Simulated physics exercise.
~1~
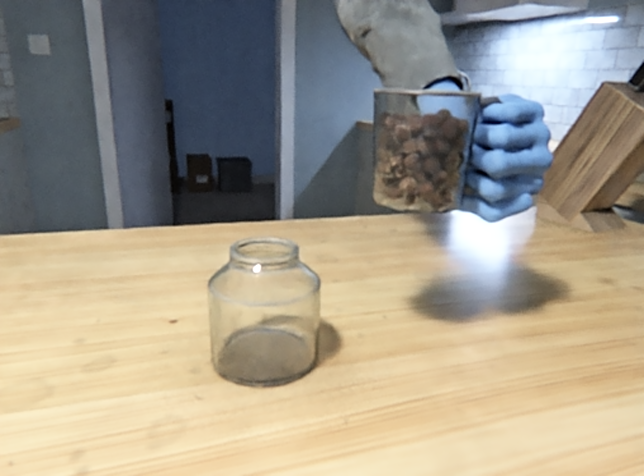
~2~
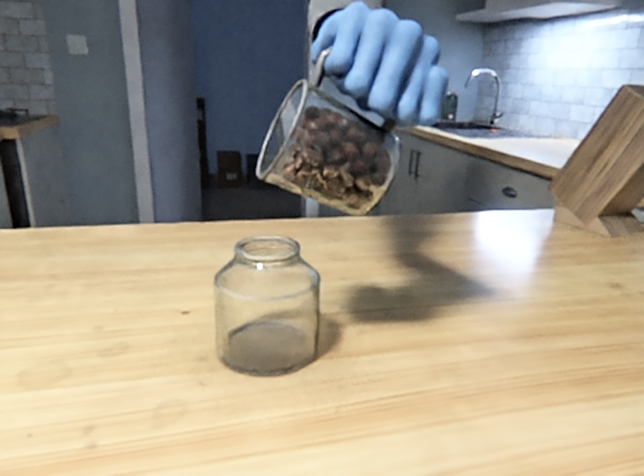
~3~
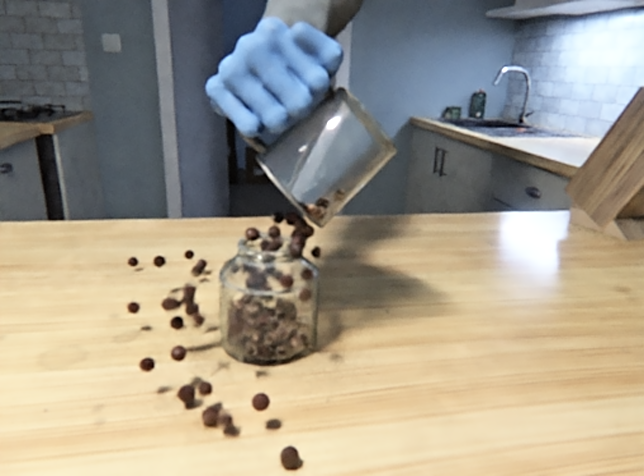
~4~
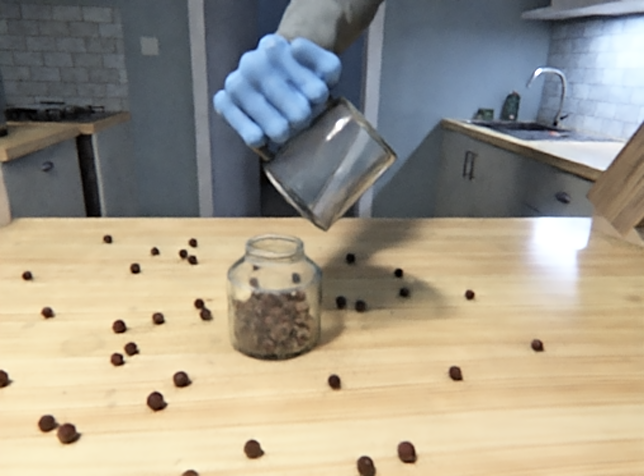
At the start, a blue-gloved hand holds a clear glass cup full of small brown chocolate balls above a wooden kitchen counter, to the right of an open, empty glass jar. The hand moves left and tips the cup toward the jar, with the balls still inside. It tilts further until the cup points steeply downward, and the balls tumble out, some filling the jar while others bounce off across the counter. In the end the tilted cup is empty, the jar holds most of the balls, and the rest lie scattered over the wood around it.
